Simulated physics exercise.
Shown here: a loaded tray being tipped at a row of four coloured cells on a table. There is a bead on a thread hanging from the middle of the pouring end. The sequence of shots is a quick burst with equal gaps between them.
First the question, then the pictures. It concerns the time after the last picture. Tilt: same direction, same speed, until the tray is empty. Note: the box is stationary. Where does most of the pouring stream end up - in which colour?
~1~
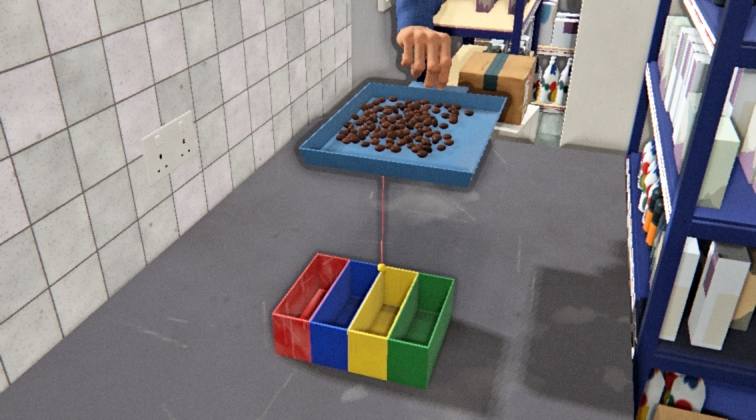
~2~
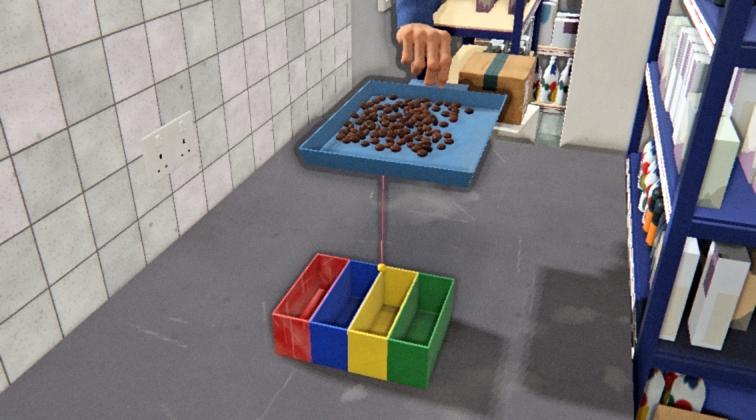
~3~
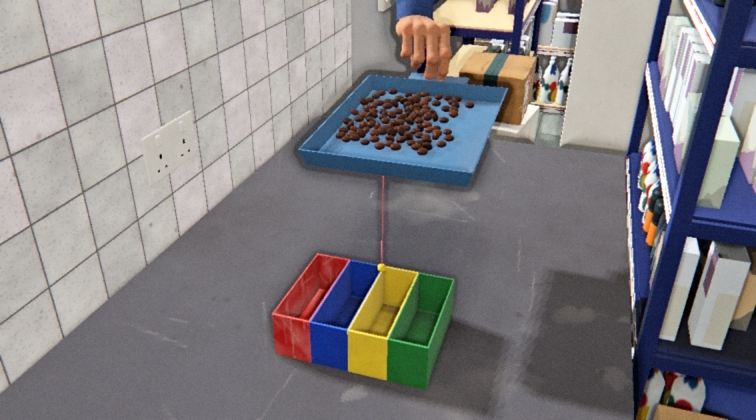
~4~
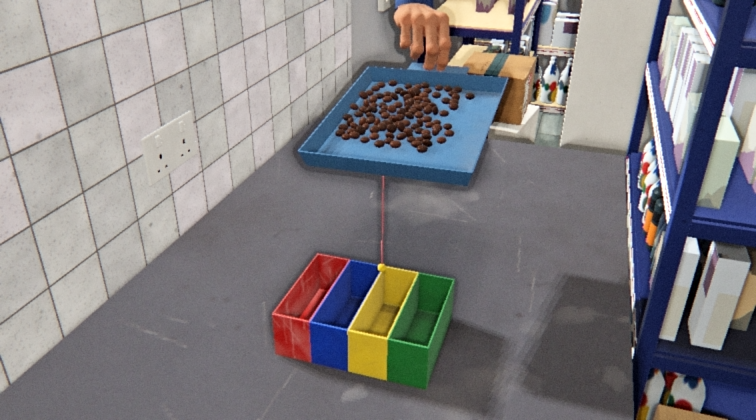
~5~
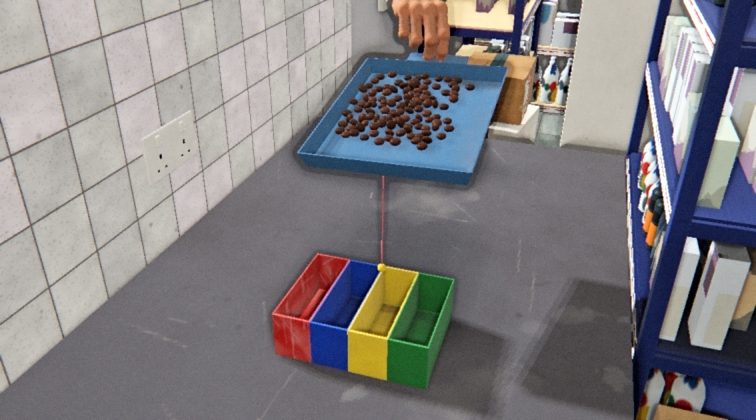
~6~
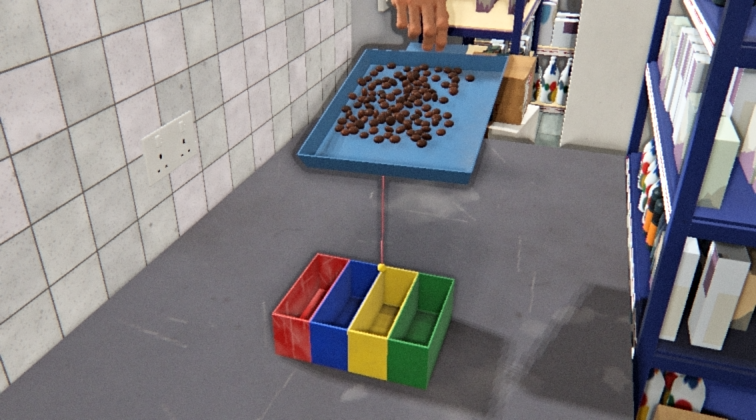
In the red one.
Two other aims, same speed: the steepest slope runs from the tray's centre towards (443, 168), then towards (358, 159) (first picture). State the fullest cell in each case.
Green, then the red cell.
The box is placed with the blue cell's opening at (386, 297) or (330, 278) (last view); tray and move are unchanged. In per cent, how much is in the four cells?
Result, in turn: 40 %, 90 %.
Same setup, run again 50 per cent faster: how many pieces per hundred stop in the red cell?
Estimate: Around 40%.
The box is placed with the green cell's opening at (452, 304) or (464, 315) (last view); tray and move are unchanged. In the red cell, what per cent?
30 %, then 20 %.
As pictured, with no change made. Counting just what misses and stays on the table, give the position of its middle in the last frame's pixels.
At about (238, 328).
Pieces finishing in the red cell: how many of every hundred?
It comes to around 40 percent.
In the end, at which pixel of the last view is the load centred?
The centre comes to rest near (317, 325).
Soon, tray tipped steeply; nearly all on the tray; a stray few falling or outside the box.
A while on, tray tipped right over; about two thirds on the tray; a small part in the red cell; a stray few in the blue cell; a stray few in the yellow cell; about a quarter falling or outside the box.
Towards the end, tray tipped past a quarter turn; about half in the red cell; about a quarter in the blue cell; a small part in the yellow cell; a stray few in the green cell; about a quarter falling or outside the box.
Finally, tray tipped past a quarter turn; about half in the red cell; about a quarter in the blue cell; a small part in the yellow cell; a stray few in the green cell; about a quarter outside the box.
